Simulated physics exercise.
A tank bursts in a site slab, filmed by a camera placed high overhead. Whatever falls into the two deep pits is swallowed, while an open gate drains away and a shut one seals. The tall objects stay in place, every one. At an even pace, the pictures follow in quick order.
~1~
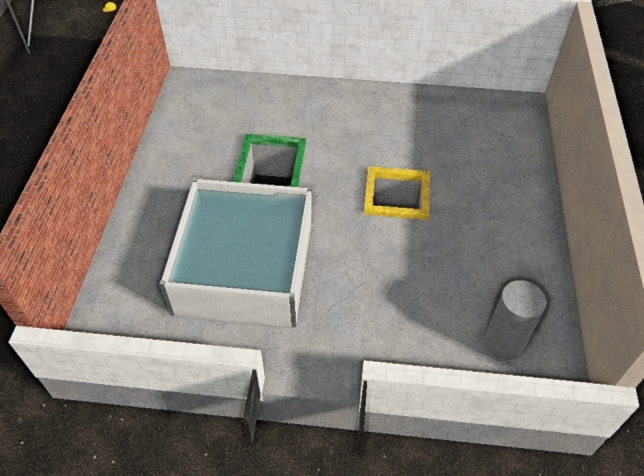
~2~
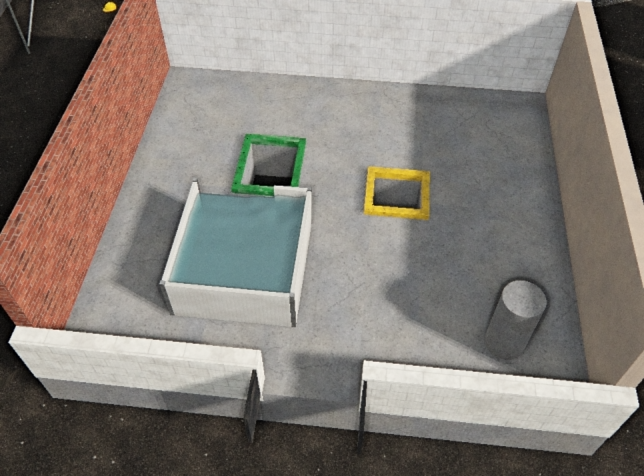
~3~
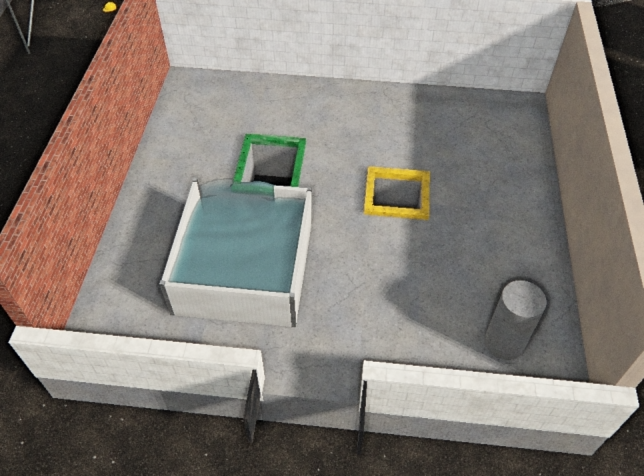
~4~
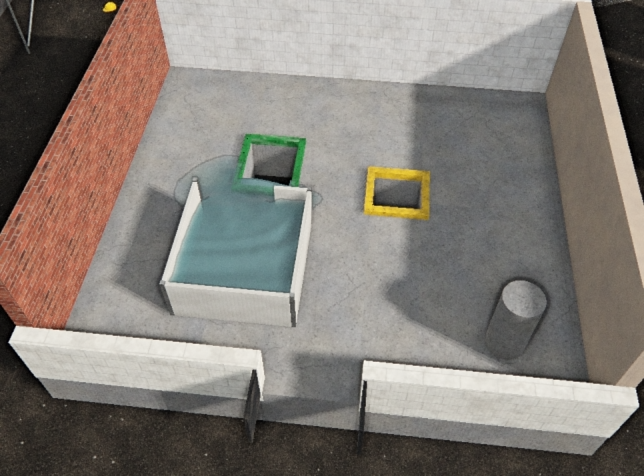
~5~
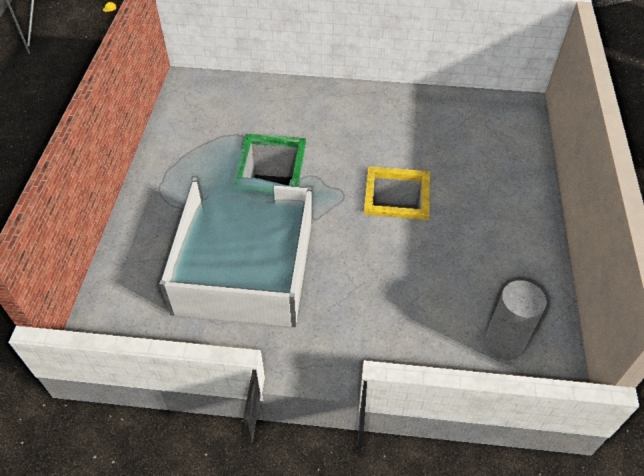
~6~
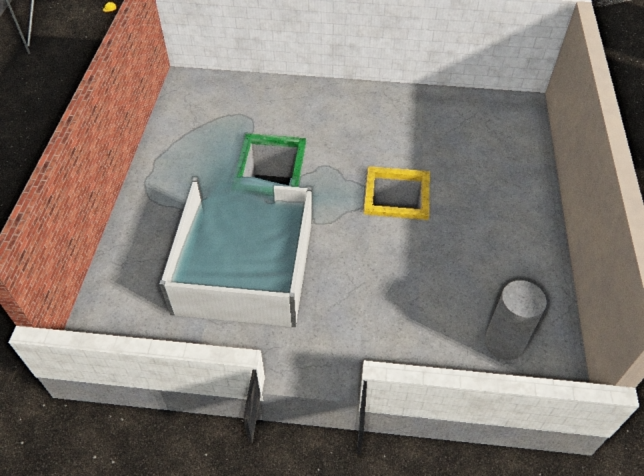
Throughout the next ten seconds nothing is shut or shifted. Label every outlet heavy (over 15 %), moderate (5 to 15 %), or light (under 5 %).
Labels: Gate - light, green pit - heavy, yellow pit - light.
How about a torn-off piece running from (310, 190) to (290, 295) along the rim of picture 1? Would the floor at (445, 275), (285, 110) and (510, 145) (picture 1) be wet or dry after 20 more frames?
Going point by point: Waterlogged, left unwetted, waterlogged.
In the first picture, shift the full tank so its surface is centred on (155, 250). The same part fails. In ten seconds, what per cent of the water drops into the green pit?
Within ten seconds the green pit takes 2 percent of the total.
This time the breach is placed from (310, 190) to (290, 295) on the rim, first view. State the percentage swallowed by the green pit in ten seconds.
The green pit gets 0 per cent.
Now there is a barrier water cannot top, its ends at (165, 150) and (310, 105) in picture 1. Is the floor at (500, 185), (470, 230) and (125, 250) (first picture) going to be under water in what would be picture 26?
As the points were listed, they come out free from flooding, free from flooding, and finally taken by the flood.
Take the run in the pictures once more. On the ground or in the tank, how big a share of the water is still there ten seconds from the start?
My figure: Some 72 per cent.
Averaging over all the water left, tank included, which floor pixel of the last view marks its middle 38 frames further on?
The balance point is around (284, 175).
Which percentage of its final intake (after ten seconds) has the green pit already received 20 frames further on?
Near 90 %, I'd say.
A moment on, water covers 20 % of the floor; the gate 0 %, the green pit 13 %, the yellow pit 0 %.
Next, water covers 25 % of the floor; the gate 0 %, the green pit 20 %, the yellow pit 0 %.
Then, water covers 35 % of the floor; the gate 0 %, the green pit 24 %, the yellow pit 0 %.
Later, water covers 60 % of the floor; the gate 0 %, the green pit 27 %, the yellow pit 0 %.
In the end, water covers 80 % of the floor; the gate 0 %, the green pit 27 %, the yellow pit 0 %.
